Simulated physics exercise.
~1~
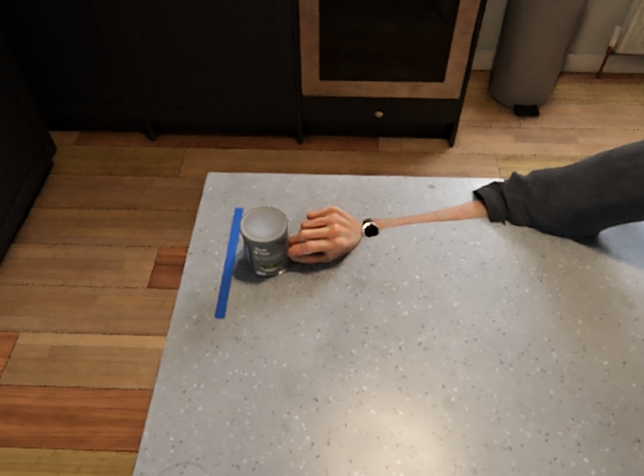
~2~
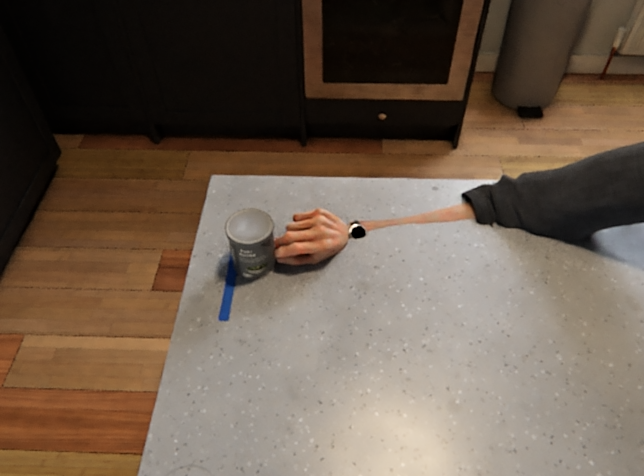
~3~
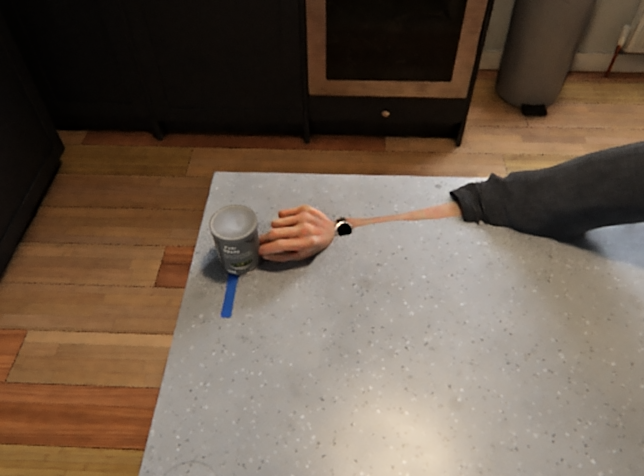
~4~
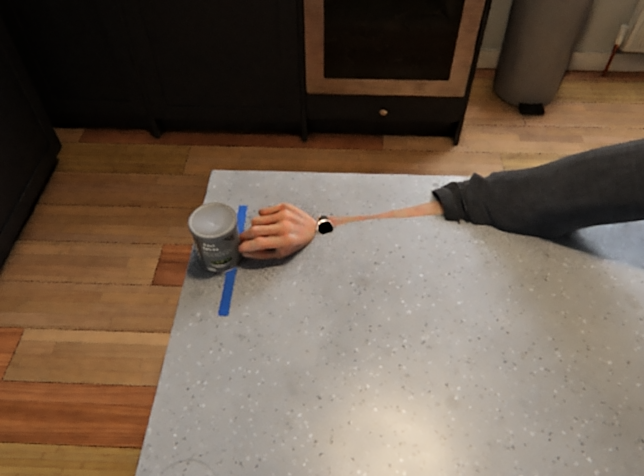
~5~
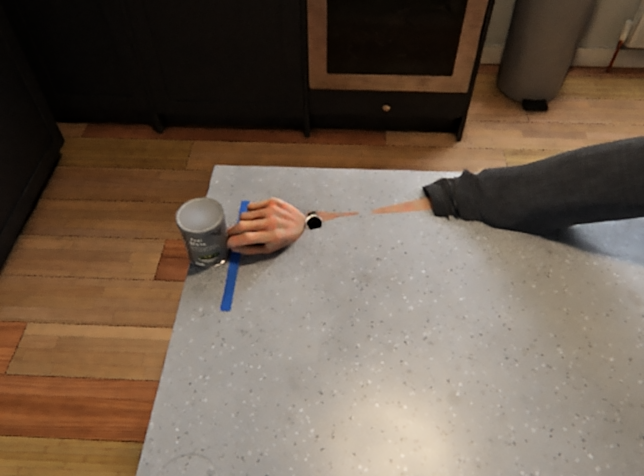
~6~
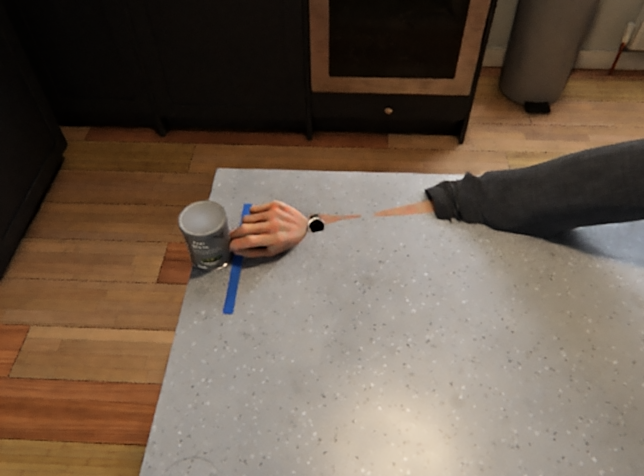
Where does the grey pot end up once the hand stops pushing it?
The grey pot ends up still on the table, standing upright near the left edge, just past the blue tape.
